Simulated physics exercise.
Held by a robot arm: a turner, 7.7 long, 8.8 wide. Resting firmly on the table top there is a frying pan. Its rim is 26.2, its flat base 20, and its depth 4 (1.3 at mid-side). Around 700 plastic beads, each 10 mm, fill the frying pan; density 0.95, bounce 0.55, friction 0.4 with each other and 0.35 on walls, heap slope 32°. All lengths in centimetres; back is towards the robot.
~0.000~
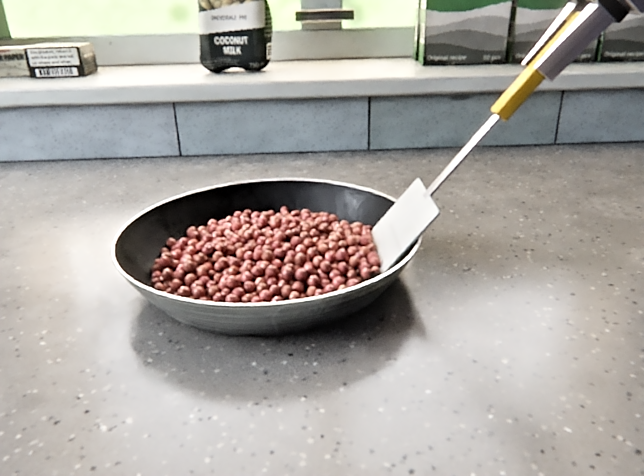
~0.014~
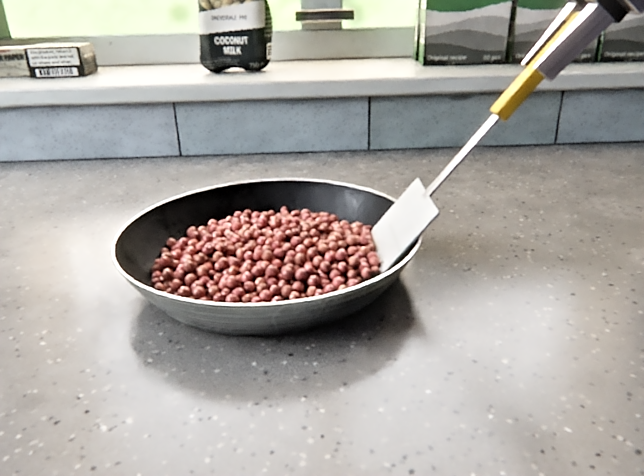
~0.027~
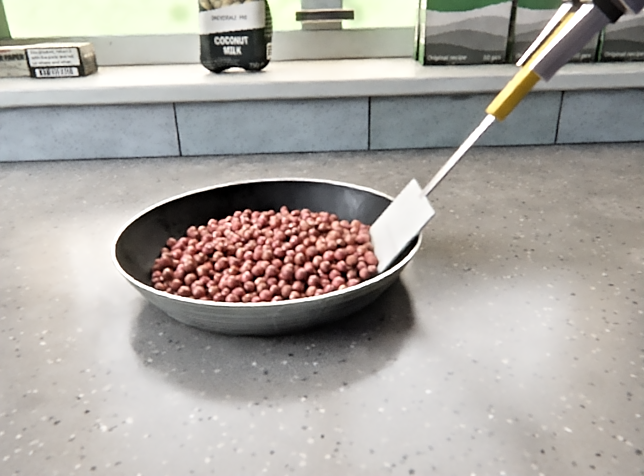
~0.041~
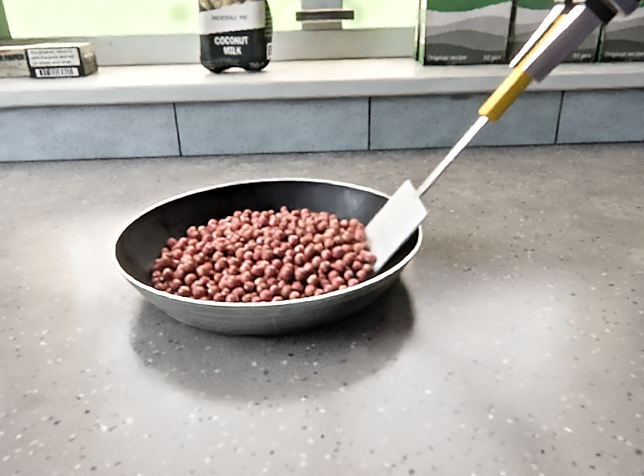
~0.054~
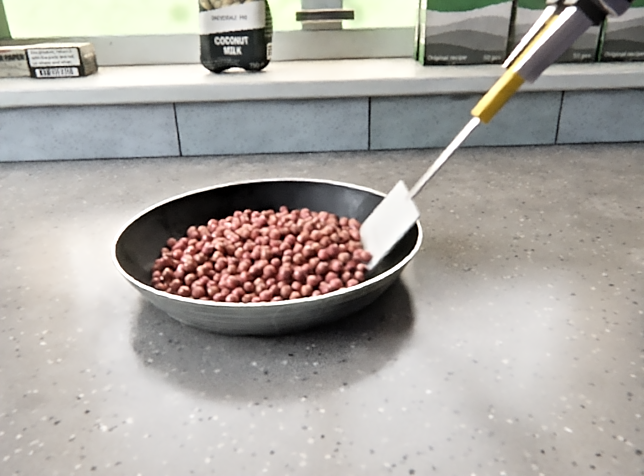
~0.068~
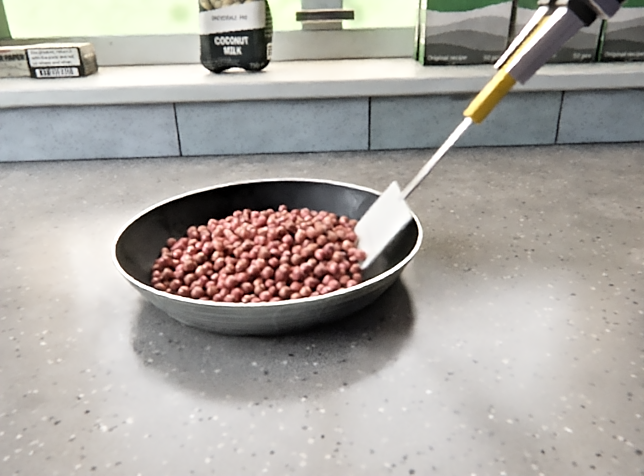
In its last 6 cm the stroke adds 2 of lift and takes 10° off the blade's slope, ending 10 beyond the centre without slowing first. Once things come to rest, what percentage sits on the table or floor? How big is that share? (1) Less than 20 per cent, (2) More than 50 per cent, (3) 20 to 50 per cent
1.
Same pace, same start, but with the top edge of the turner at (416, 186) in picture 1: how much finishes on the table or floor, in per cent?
Roughly 15 percent ends on the table or floor.
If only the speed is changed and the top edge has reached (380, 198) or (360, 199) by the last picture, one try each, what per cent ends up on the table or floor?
Some 25 and 30 per cent.
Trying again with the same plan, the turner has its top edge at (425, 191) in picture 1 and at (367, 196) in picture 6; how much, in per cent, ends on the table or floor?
Around 30 per cent finishes on the table or floor.
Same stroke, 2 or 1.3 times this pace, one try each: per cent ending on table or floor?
Roughly 30 per cent on the first try and 20 per cent on the second.
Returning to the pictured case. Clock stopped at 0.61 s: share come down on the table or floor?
Share at that moment: About 10 %.
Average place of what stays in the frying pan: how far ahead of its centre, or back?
Roughly 4.0 centimetres ahead.
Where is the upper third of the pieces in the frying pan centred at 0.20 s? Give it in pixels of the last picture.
It sits at about (247, 248).
After 0.20 s, sloping 51°, highest piece 4 above the table; 695 in the frying pan.
After 0.34 s, sloping 48°, highest piece 6 above the table; 695 in the frying pan.
After 0.61 s, sloping 41°, highest piece 6 above the table; 603 in the frying pan, 86 on the table or floor, 6 on the blade or in flight.
After 1.66 s, sloping 41°, highest piece 5 above the table; 602 in the frying pan, 93 on the table or floor.
At rest, 602 in the frying pan, 93 on the table or floor. That is 13 % on the table or floor.
